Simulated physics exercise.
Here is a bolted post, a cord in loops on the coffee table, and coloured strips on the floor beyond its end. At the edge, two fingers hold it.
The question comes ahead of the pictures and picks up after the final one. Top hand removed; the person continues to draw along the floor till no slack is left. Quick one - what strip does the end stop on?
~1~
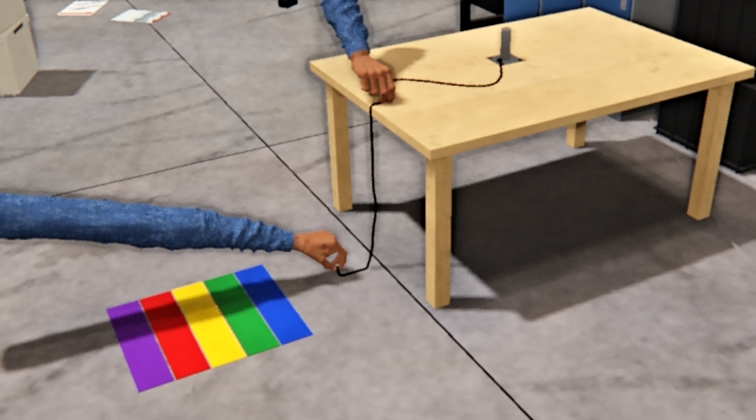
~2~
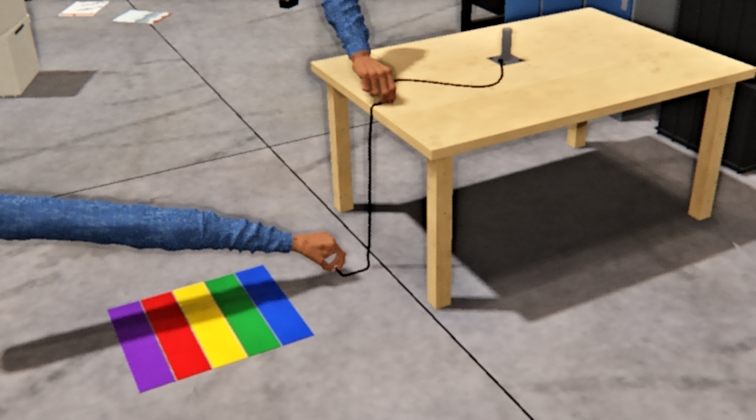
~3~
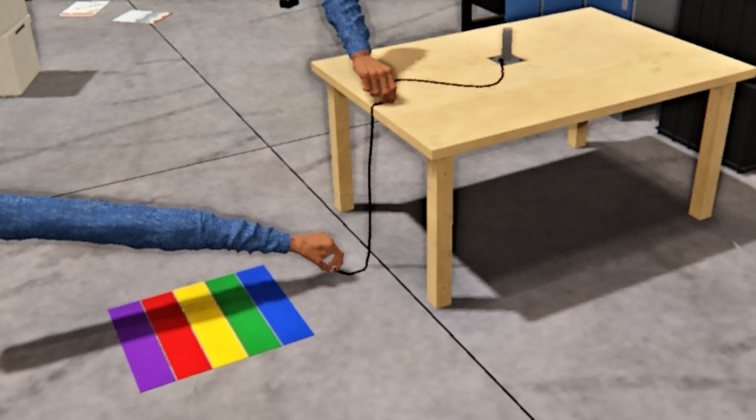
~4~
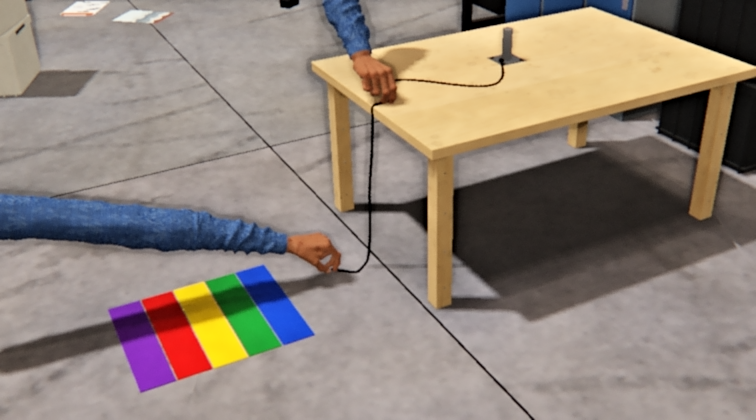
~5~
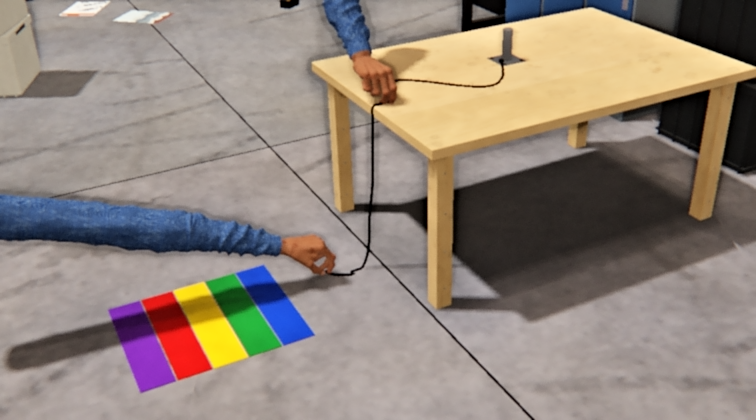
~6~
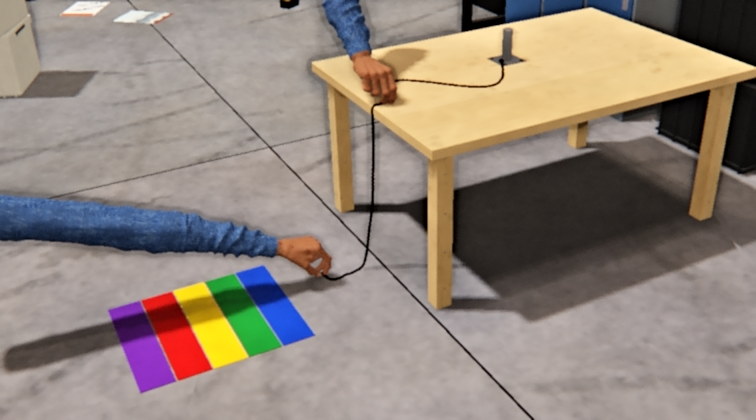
The purple strip.
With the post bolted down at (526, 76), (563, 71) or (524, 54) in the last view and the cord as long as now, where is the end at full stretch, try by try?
Try by try, around (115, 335), (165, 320) and (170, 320).
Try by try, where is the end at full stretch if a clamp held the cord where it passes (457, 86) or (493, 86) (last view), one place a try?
First (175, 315), then (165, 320).
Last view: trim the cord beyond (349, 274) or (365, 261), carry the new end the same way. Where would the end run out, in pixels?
Case by case: (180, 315), then (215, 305).
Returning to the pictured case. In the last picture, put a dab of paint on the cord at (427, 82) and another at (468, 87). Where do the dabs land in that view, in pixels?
They finish close to (395, 95) and close to (428, 84).
A little later, end near (195, 311); over yellow.
Next, end near (155, 323); over red.
When it is tight, end near (131, 330); over purple. It halts on the purple strip.
